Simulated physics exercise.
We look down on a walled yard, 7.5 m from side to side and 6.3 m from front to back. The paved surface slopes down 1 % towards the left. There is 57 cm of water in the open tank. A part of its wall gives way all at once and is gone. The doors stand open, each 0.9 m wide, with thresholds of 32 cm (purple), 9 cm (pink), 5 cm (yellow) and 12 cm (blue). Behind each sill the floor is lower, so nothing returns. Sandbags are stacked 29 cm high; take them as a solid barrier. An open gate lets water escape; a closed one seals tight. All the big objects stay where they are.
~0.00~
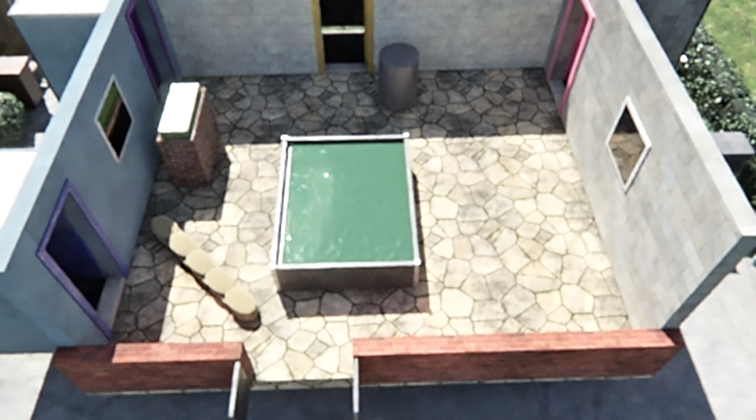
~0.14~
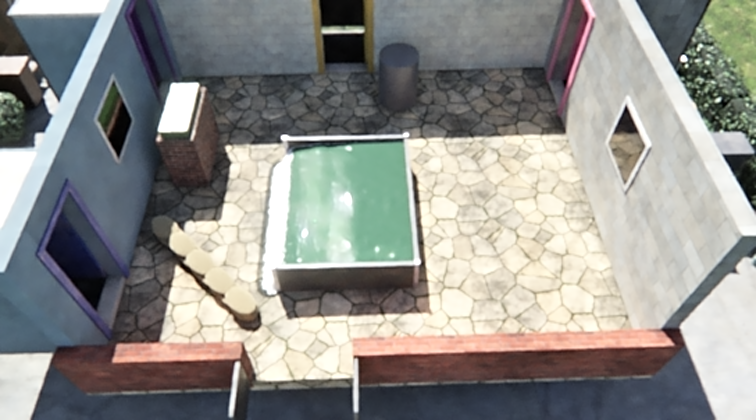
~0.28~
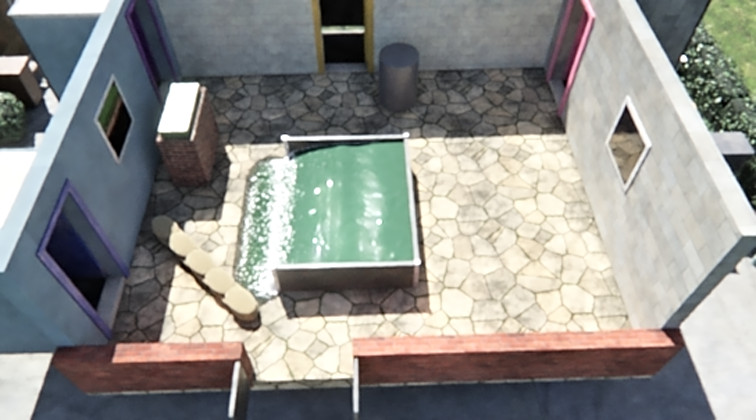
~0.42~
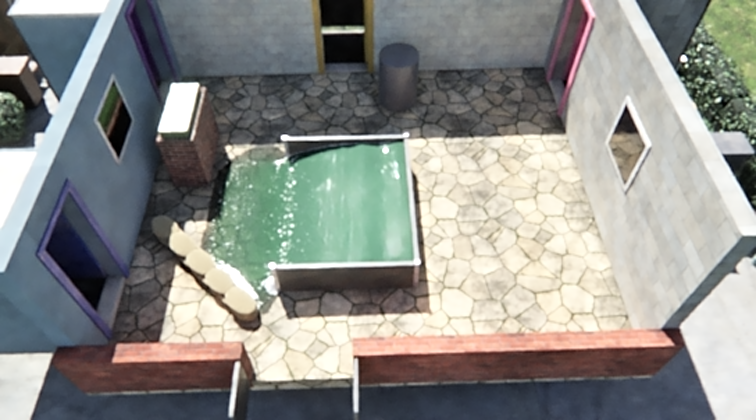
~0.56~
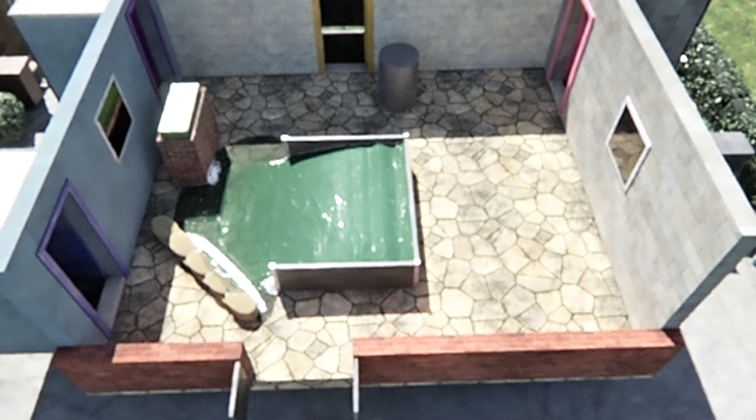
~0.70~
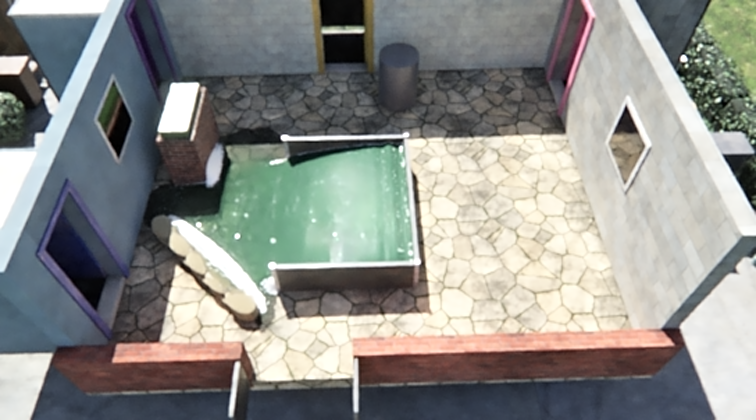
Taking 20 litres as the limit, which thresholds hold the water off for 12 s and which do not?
Door by door: At the purple door it stays under the limit; at the pink door it stays under the limit; at the yellow door it goes over the limit; at the blue door it stays under the limit.
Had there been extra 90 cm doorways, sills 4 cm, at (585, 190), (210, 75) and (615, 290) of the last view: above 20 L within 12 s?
In that order: Below, over, below.
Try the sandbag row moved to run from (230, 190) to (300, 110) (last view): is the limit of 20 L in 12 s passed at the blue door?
Then: Blue above.
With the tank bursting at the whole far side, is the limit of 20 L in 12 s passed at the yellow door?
Then: Yellow above.
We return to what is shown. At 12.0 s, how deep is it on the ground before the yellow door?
About 7.5 cm.
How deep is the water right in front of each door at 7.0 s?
Depths in cm: Purple 12, pink 10, yellow 10, blue 7.
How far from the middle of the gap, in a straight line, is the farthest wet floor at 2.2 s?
Roughly 4.4 m.
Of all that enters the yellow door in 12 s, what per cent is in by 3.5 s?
Some 0 per cent by then.
After 1.4 s water covers 20 % of the floor and is deepest (52 cm) near (150, 197); purple door not reached, pink door not reached, yellow door not reached, blue door not reached.
After 2.2 s water covers 35 % of the floor and is deepest (48 cm) near (148, 206); purple door 16 cm at the sill, 0 L in, pink door not reached, yellow door not reached, blue door 8 cm at the sill, 0 L in.
After 3.5 s water covers 45 % of the floor and is deepest (33 cm) near (182, 82); purple door 12 cm at the sill, 0 L in, pink door not reached, yellow door 8 cm at the sill, 0 L in, blue door 5 cm at the sill, 0 L in.
After 7.0 s water covers 85 % of the floor and is deepest (16 cm) near (182, 82); purple door 12 cm at the sill, 0 L in, pink door 10 cm at the sill, 3 L in, yellow door 10 cm at the sill, 37 L in, blue door 7 cm at the sill, 0 L in.
After 12.0 s water covers 95 % of the floor and is deepest (14 cm) near (182, 82); purple door 10 cm at the sill, 0 L in, pink door 4 cm at the sill, 4 L in, yellow door 7 cm at the sill, 82 L in, blue door 7 cm at the sill, 0 L in.
